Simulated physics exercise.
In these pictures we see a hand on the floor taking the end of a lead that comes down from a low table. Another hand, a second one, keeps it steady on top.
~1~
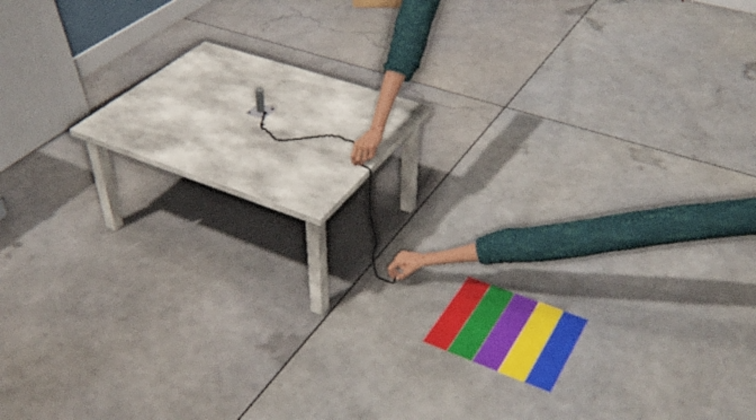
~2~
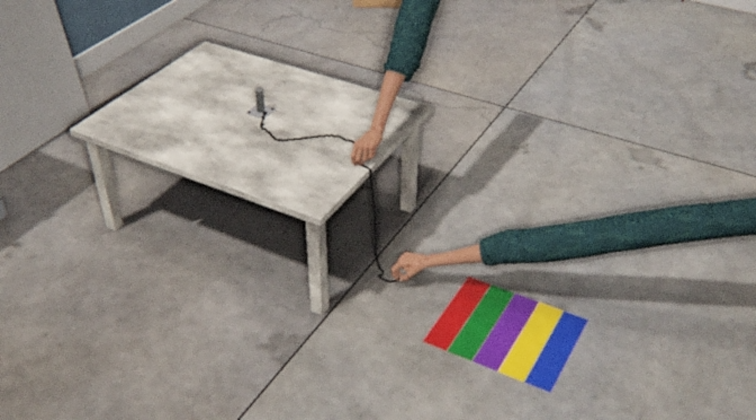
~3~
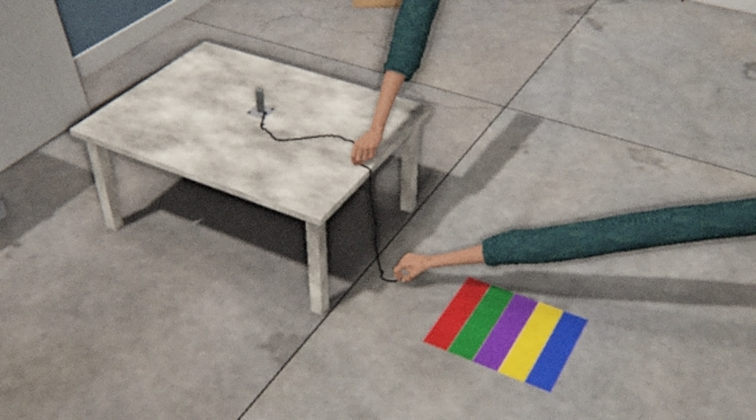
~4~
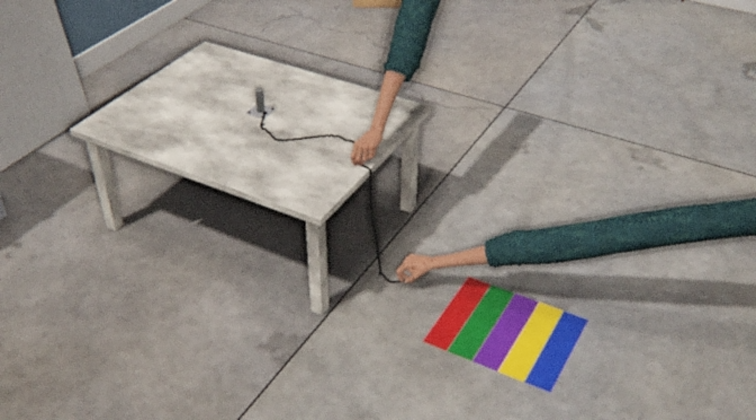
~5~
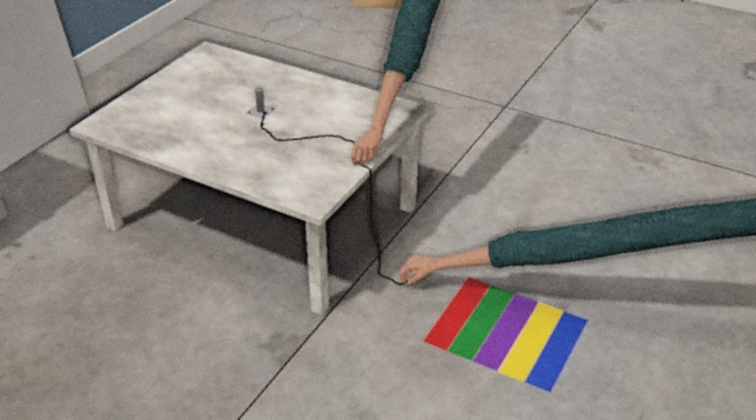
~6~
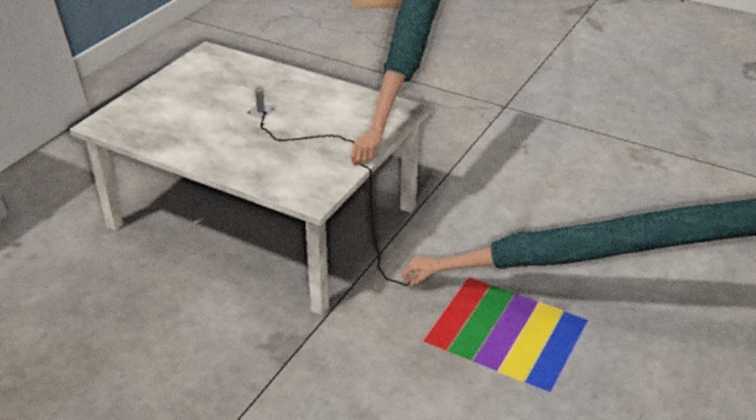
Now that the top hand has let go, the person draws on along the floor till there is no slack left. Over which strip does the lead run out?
Over the yellow strip.
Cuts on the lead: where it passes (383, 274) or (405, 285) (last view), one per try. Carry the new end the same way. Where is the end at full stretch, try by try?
Roughly at (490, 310) the first time and at (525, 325) the second.
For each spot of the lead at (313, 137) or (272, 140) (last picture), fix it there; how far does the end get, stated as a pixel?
About (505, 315) and (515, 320).
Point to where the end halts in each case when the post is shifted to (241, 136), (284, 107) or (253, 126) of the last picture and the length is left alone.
First (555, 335), then (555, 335), and last (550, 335).
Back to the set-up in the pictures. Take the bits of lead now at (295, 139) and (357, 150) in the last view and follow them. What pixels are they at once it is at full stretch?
(326, 138) and (391, 175).
Early on, end near (496, 315); over green.
Midway, end near (524, 325); over yellow.
At the end of the slack, end near (540, 331); over yellow. It gets as far as the yellow strip.
